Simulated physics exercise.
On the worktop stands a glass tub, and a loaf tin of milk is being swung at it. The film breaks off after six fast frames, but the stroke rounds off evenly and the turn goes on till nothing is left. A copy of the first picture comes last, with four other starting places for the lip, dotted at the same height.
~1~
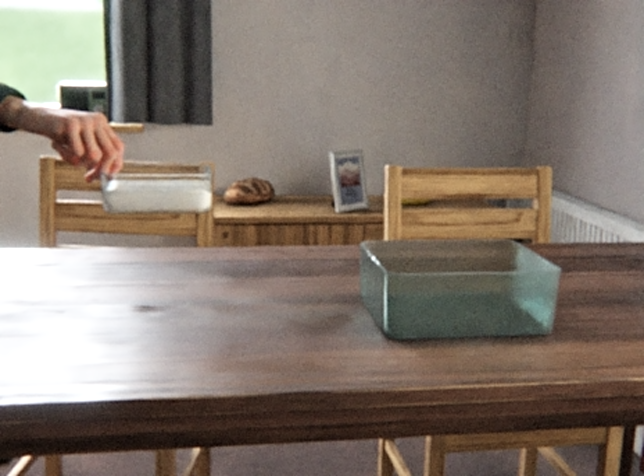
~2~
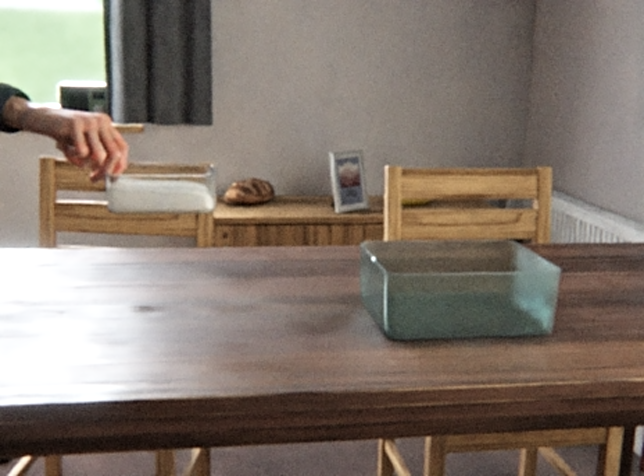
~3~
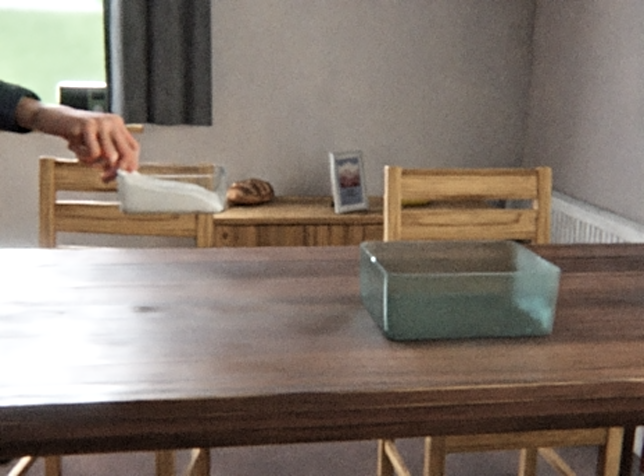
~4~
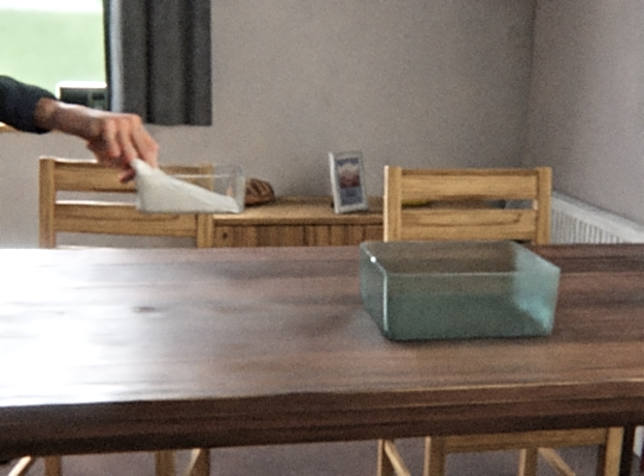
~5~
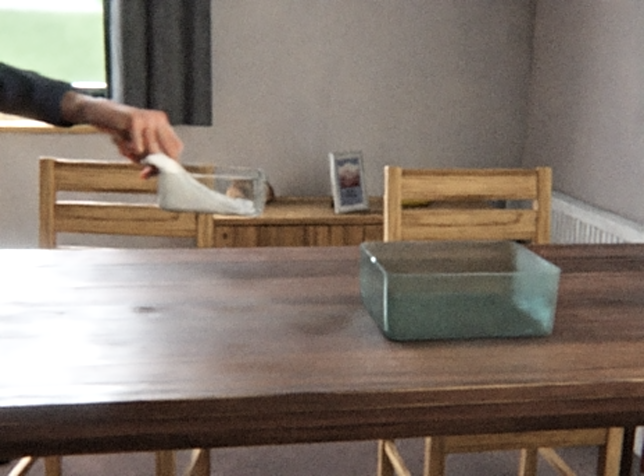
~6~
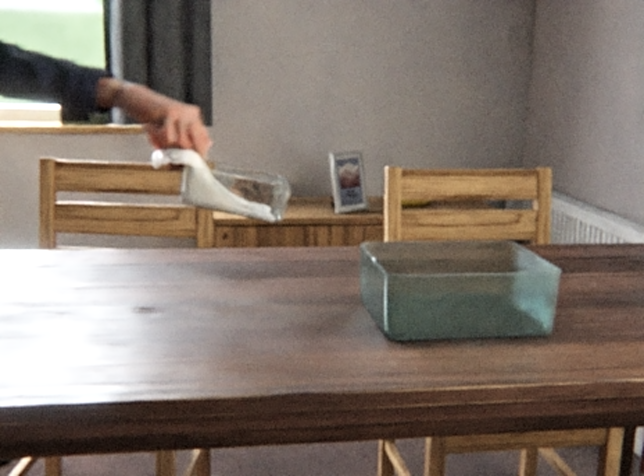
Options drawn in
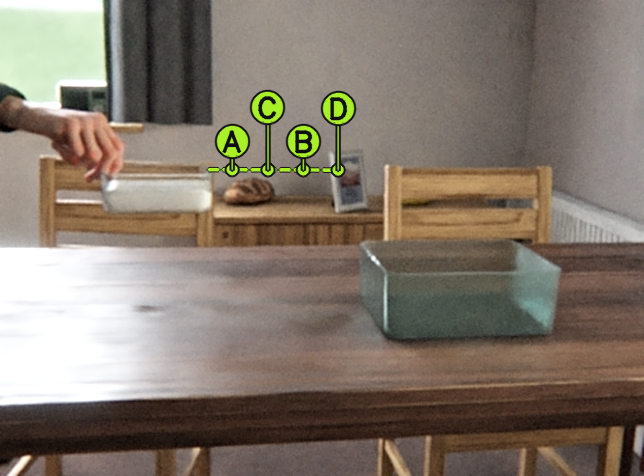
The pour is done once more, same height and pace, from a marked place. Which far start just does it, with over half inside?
Take C.
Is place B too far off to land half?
No, that is safe.
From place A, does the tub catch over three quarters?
No, it does not.
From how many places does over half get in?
Three of the four.
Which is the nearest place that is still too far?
Place A.
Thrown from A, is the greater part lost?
Yes, it does.
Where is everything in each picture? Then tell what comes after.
The first picture shows upright, lip at (209, 169); tub from (383, 338) to (551, 332); nothing has left yet.
The second picture shows upright, lip at (213, 170); nothing has left yet.
The third picture shows upright, lip at (224, 170); milk is over the rim, down to (124, 170).
The fourth picture shows upright, lip at (241, 170); milk is over the rim, down to (153, 170).
The fifth picture shows tipped about 4°, lip at (262, 174); milk is over the rim, down to (178, 168).
The sixth picture shows tipped about 12°, lip at (285, 181); milk is over the rim, down to (203, 164).
In lime, A at (232, 169); B at (303, 169); C at (267, 169); D at (338, 170).
If A is chosen, about 30 % lands in the tub, 67 % falls short and 3 % goes beside or beyond.
If B is chosen, about 74 % lands in the tub, 21 % falls short and 5 % goes beside or beyond.
If C is chosen, about 67 % lands in the tub, 30 % falls short and 3 % goes beside or beyond.
If D is chosen, about 81 % lands in the tub, 8 % falls short and 11 % goes beside or beyond.
